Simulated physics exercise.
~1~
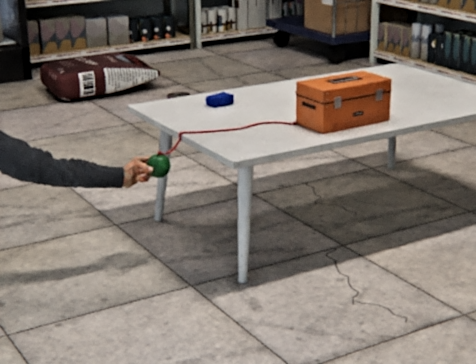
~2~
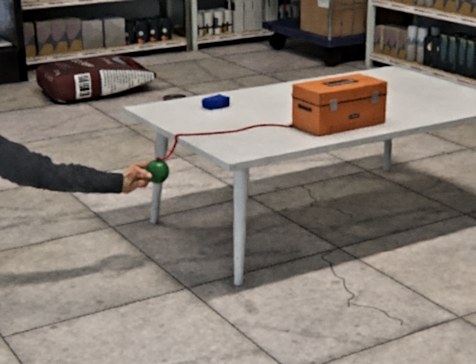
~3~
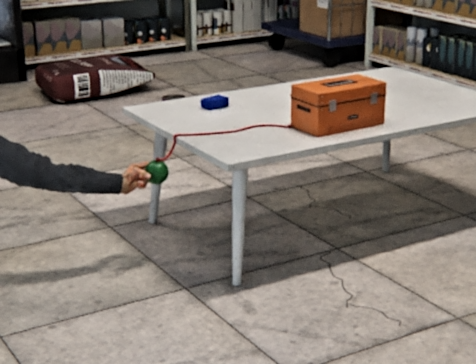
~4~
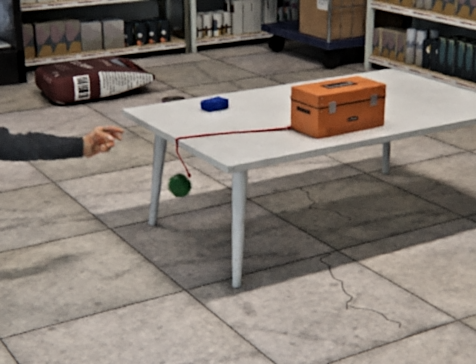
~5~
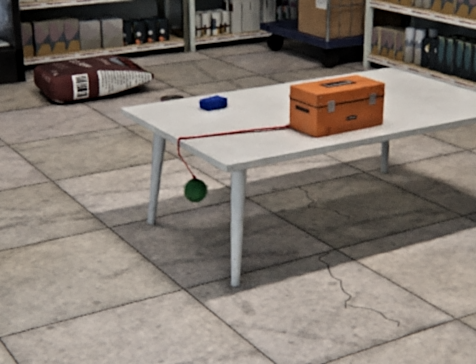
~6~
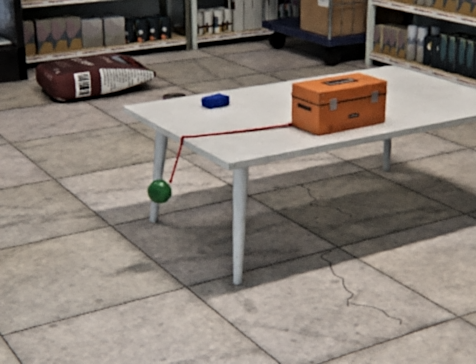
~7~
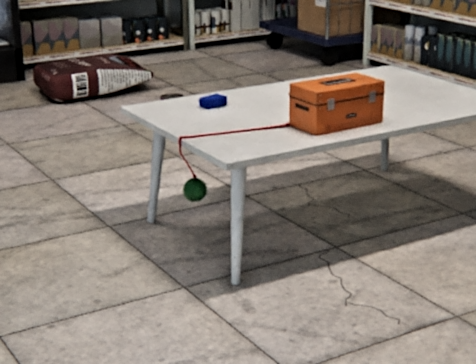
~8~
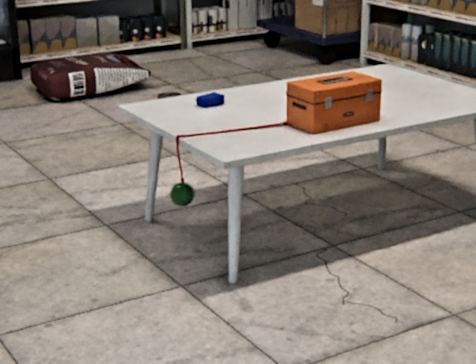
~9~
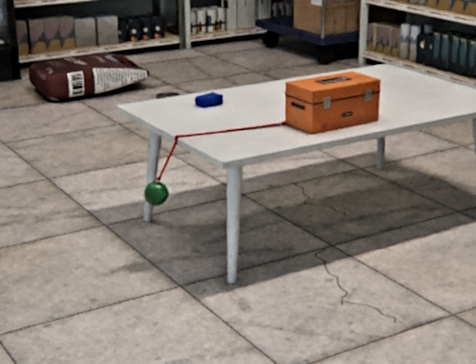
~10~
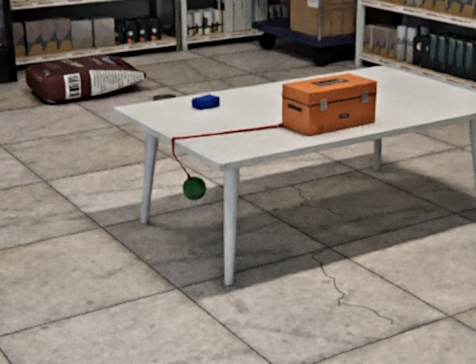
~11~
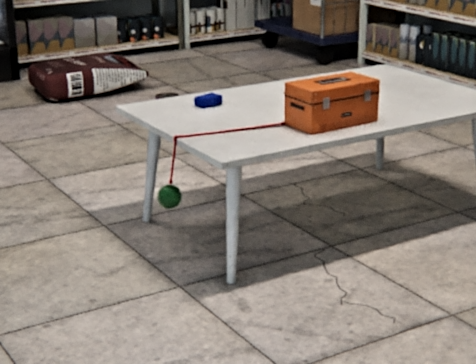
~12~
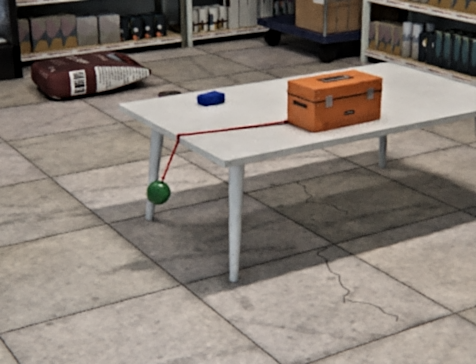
A green ball on a red string, released by a hand, swings below the table edge.
